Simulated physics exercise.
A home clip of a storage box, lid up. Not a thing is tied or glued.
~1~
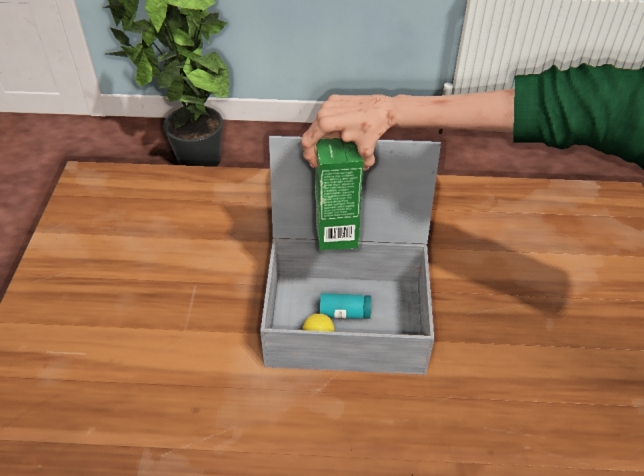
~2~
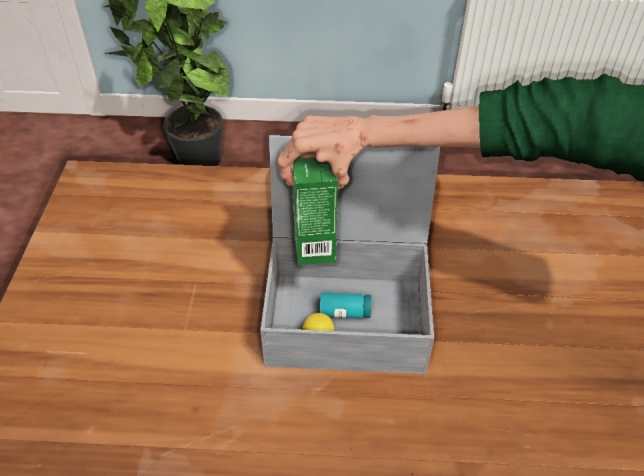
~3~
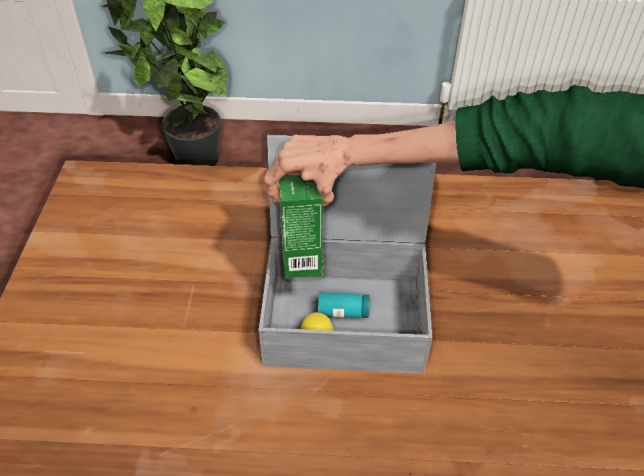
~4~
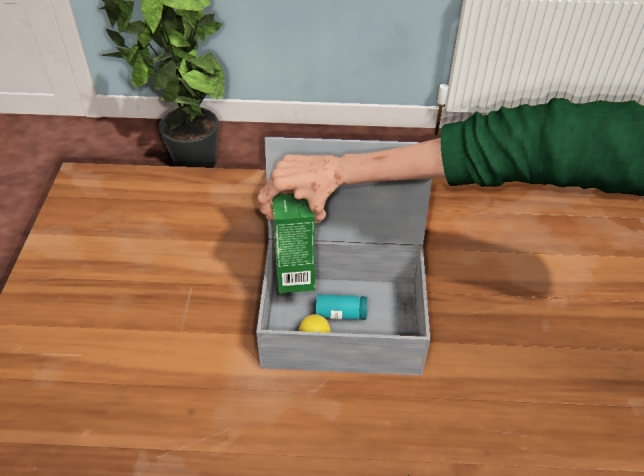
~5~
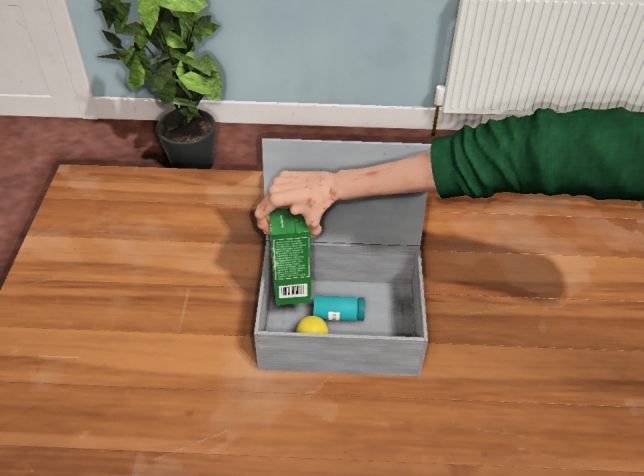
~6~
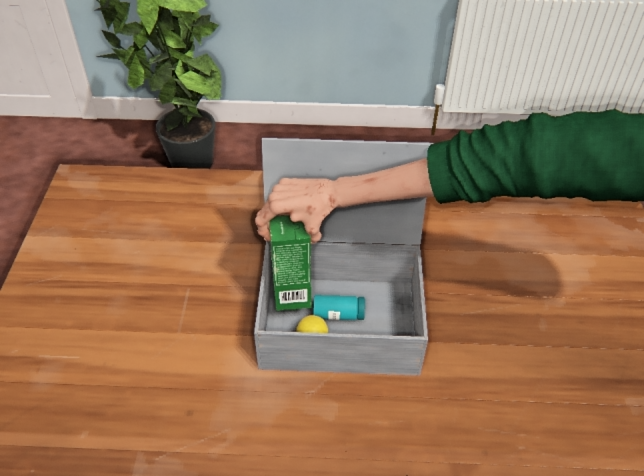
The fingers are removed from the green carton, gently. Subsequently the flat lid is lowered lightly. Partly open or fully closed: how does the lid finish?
Partly open.
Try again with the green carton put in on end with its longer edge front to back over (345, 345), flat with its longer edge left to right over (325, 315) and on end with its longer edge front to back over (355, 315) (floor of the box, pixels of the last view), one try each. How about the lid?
Attempt one, it is left gaping; attempt two, it settles down; attempt three, it is left gaping.
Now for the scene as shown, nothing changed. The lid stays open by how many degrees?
Roughly 60 degrees above the rim.
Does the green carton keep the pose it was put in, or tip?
Once everything settles, it keeps its original angle.
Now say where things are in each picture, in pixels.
In the first frame, coming down; green carton (338, 196); turquoise shaker (346, 306).
In the second frame, coming down; green carton (315, 213); turquoise shaker (346, 305).
In the third frame, coming down; green carton (301, 228); turquoise shaker (344, 305).
In the fourth frame, coming down; green carton (295, 245); turquoise shaker (342, 307).
In the fifth frame, coming down; green carton (291, 258); turquoise shaker (339, 308).
In the sixth frame, in place under the hand; green carton (291, 264); turquoise shaker (339, 308).
Then, 0.90 s later than the last frame, lid starting down; green carton moved about its own width near (292, 281).
Then, 1.40 s later than the last frame, lid 75° above the rim; green carton moved about its own width near (292, 281).
When it is over, lid 58° above the rim; moved from the start, green carton; the other 2 as before. End places, in pixels of the last picture, green carton near (292, 281).
